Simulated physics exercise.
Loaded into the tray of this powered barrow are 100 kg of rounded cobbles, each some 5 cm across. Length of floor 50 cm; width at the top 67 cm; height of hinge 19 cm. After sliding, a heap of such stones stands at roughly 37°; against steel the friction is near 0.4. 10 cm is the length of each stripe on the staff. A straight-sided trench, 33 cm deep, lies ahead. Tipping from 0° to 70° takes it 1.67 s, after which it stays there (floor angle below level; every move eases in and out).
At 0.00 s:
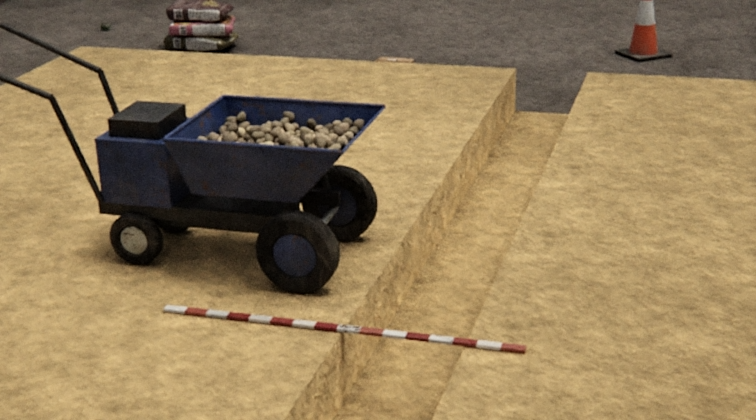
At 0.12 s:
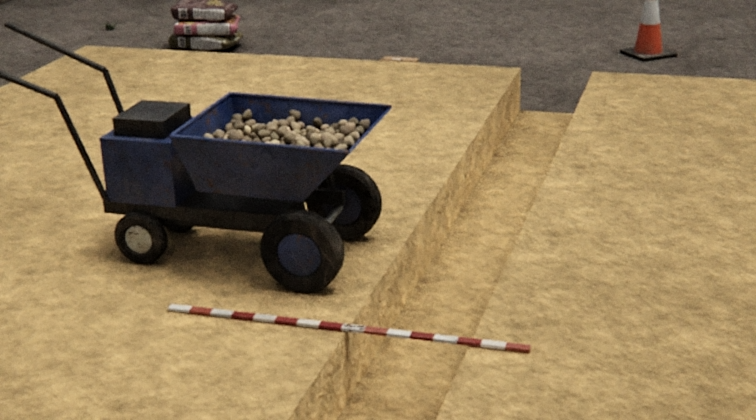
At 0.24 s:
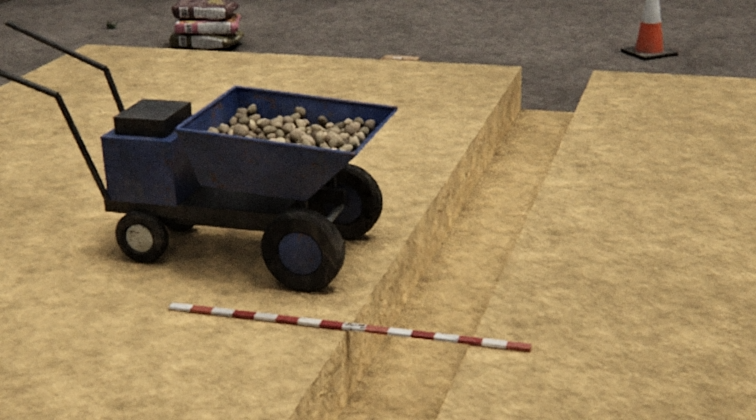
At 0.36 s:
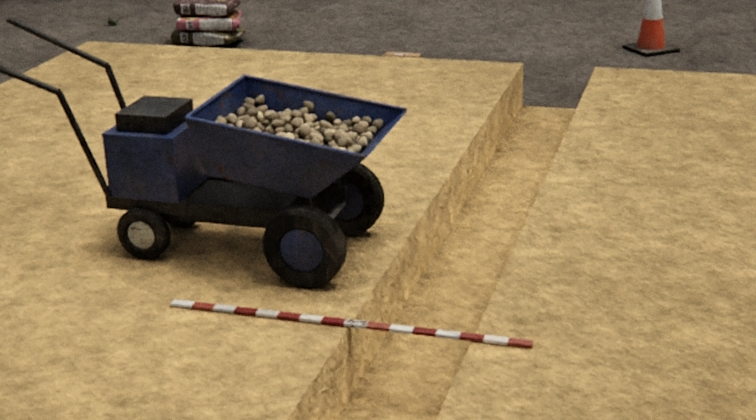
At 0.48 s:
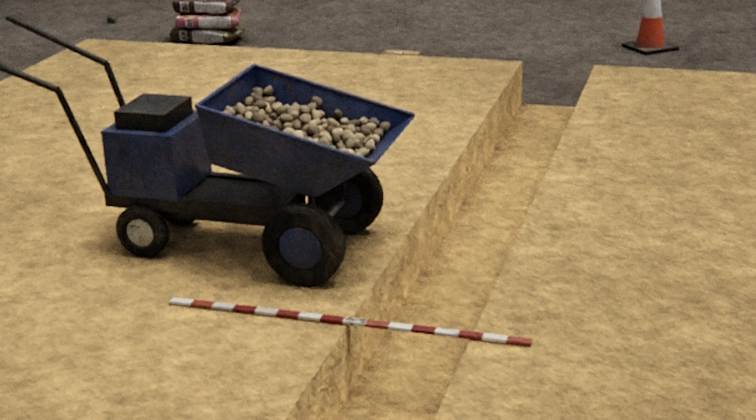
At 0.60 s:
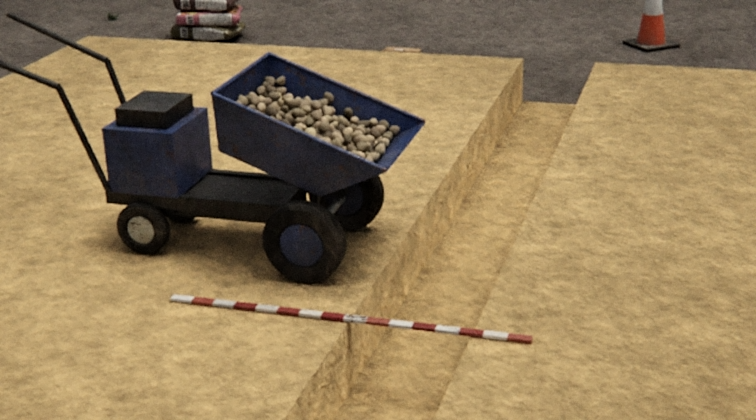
The blue tray of a small wheeled barrow, loaded with rounded stones, slowly tilted forward to the right, its back end rising off the frame while the wheels stayed put beside a narrow trench.
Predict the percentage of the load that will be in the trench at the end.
Predicted: Roughly 96 %.
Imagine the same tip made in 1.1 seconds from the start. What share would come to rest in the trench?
Around 85 per cent would end in the trench.
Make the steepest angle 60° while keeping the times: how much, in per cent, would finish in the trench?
Expect roughly 95 per cent.
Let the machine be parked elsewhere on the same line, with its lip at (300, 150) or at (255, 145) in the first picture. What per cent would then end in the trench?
Estimates: 100 % then 80 %.
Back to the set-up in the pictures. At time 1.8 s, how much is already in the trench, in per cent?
Around 50 per cent of it, at that instant.
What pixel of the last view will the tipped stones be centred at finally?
Near (468, 318).
After 1.2 s the floor is at 59°; 100 % in the tray; the foremost stones are at (427, 217).
After 1.8 s the floor is at 70°; 46 % in the tray, 51 % in the trench, 2 % past the trench; the foremost stones are at (522, 258).
After 2.1 s the floor is at 70°; 16 % in the tray, 80 % in the trench, 4 % past the trench; the foremost stones are at (572, 265).
After 4.1 s the floor is at 70°; 0 % in the tray, 96 % in the trench, 4 % past the trench; the foremost stones are at (586, 269).
